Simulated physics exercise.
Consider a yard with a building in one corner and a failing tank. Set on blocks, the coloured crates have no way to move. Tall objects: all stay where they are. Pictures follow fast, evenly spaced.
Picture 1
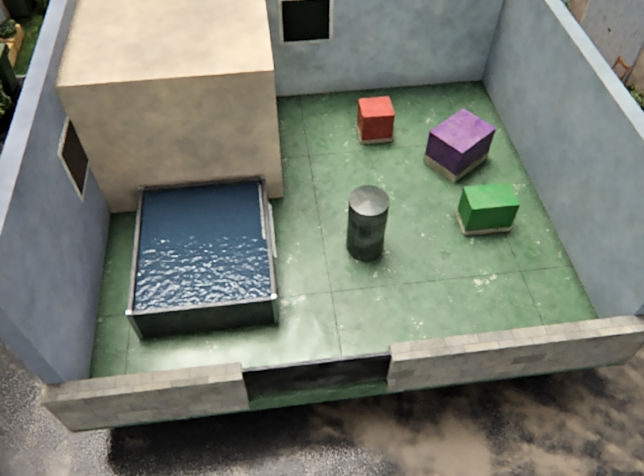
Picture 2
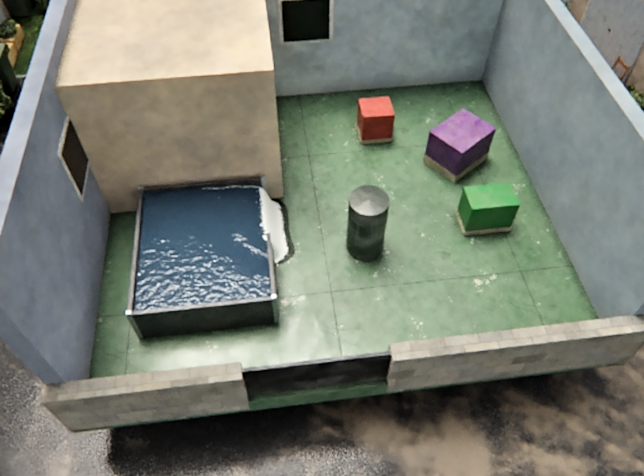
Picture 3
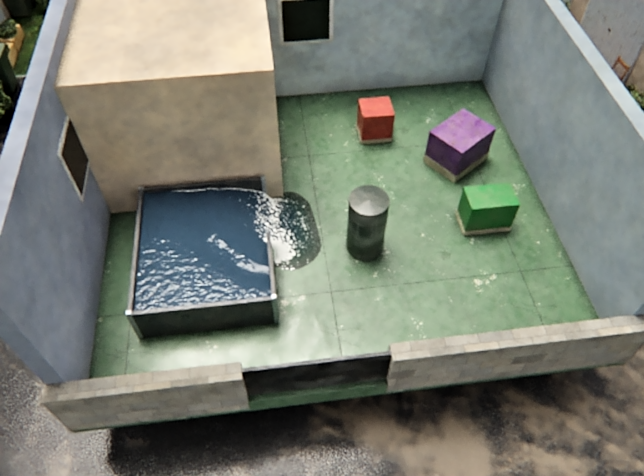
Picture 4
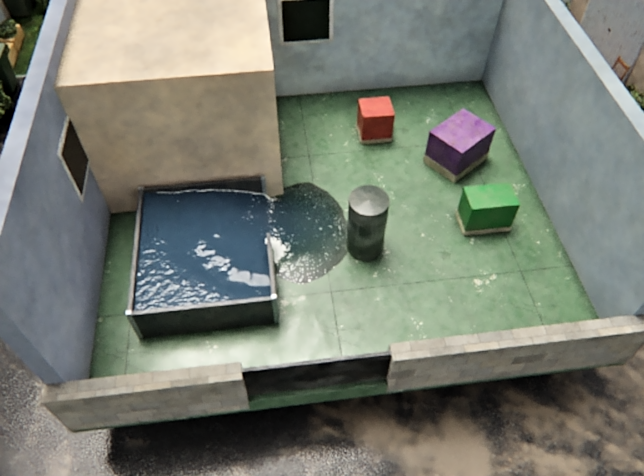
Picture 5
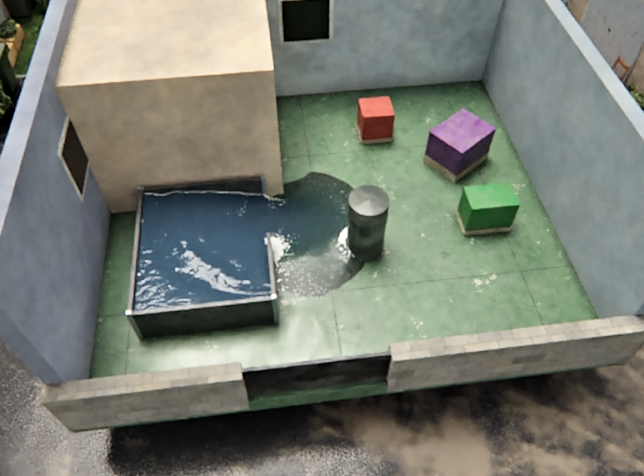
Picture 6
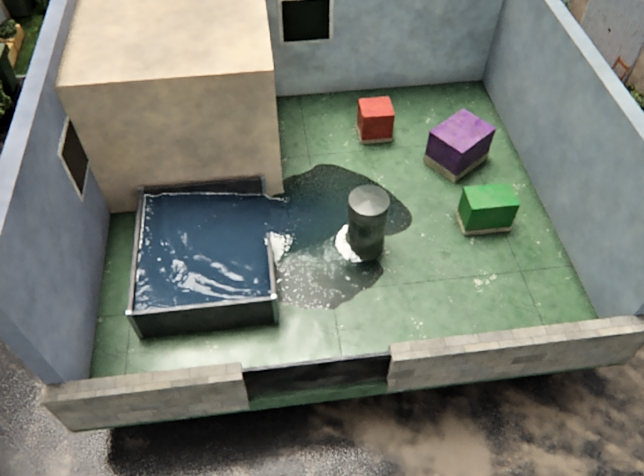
A building stands in a walled yard as water pours from a tank, spreading right around a grey pillar.
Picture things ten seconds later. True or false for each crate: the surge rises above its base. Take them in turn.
Red crate: True; purple crate: True; green crate: True.
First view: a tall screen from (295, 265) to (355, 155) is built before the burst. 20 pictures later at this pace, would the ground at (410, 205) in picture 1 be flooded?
There: Free of water.
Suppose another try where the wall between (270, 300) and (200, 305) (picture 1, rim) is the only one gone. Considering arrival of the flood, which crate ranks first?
It's the green one.
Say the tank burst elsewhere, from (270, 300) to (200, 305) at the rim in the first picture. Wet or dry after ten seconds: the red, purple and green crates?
Going through them, the red crate is never reached, the purple crate is never reached and the green crate gets reached.
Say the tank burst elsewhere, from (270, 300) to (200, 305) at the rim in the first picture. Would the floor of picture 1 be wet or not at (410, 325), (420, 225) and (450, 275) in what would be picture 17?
Taken in turn, that's reached, not reached, and finally reached.
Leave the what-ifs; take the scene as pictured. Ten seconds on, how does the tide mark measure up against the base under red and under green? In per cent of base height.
Roughly 170 percent, then 170 percent.
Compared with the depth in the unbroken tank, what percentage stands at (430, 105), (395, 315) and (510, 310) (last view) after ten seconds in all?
12, 10 and 10 in a hundred, in turn.
A moment on, water covers 30 % of the floor; the red crate water round its plinth, the purple crate water round its plinth, the green crate water round its plinth.
Next, water covers 50 % of the floor; the red crate water round its plinth, the purple crate water round its plinth, the green crate water round its plinth.
Then, water covers 75 % of the floor; the red crate water round its plinth, the purple crate water round its plinth, the green crate water round its plinth.
Later, water covers 90 % of the floor; the red crate water round its plinth, the purple crate water round its plinth, the green crate water round its plinth.
In the end, water covers 100 % of the floor; the red crate was topped, the purple crate was topped, the green crate was topped.
